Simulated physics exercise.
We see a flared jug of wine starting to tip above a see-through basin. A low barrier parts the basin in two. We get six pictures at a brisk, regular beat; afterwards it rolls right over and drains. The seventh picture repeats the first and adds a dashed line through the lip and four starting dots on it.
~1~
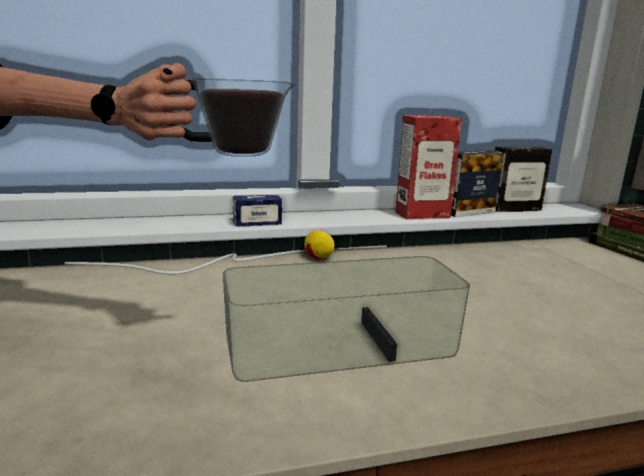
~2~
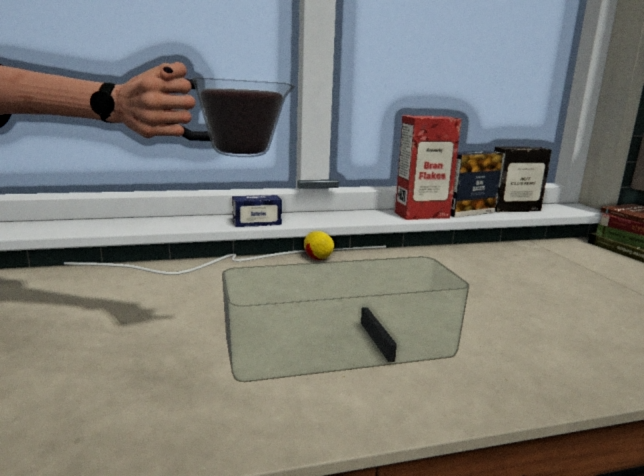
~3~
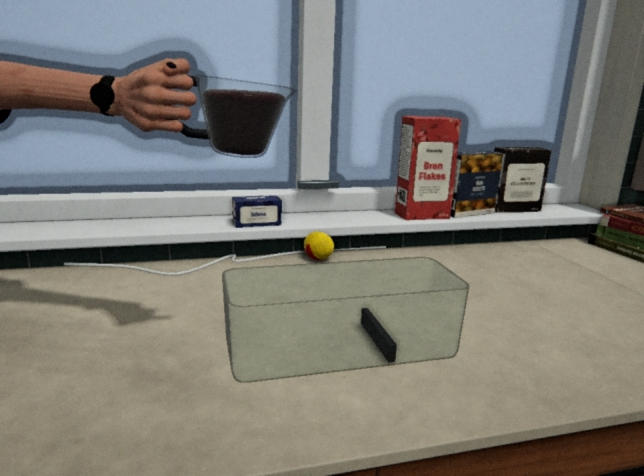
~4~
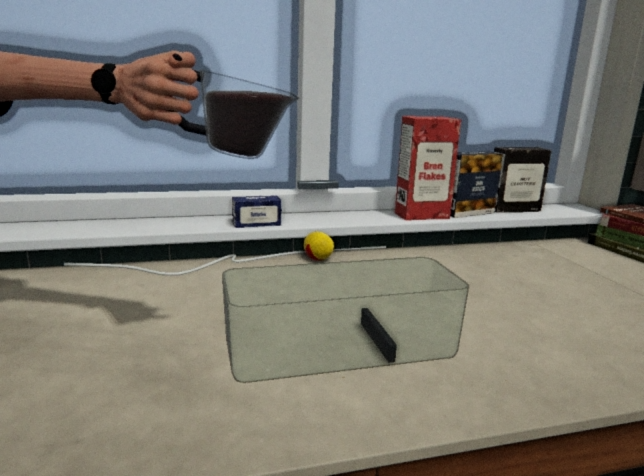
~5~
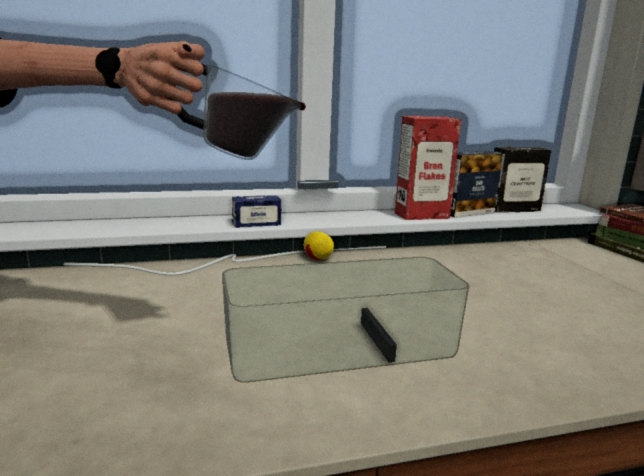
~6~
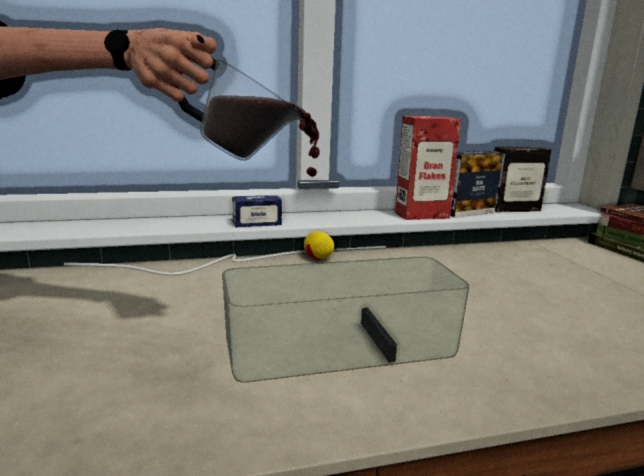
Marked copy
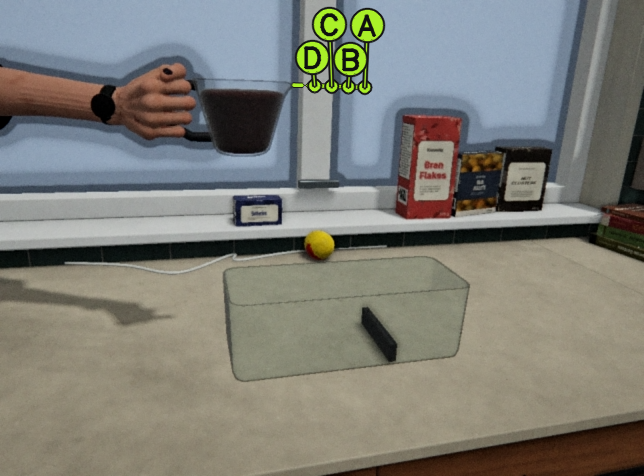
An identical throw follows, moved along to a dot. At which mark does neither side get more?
The answer is spot C.
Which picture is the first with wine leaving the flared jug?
Picture 5.
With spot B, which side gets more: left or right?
More ends on the right.
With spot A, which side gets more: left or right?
The right one.
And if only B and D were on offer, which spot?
That would be B.
On the marked copy, A at (364, 87); B at (348, 86); C at (331, 86); D at (314, 85).
With A, about 18 % ends left of the wall and 79 % right of it; 3 % is lost outside.
With B, about 29 % ends left of the wall and 69 % right of it.
With C, about 48 % ends left of the wall and 49 % right of it; 3 % is lost outside.
With D, about 84 % ends left of the wall and 12 % right of it; 4 % is lost outside.
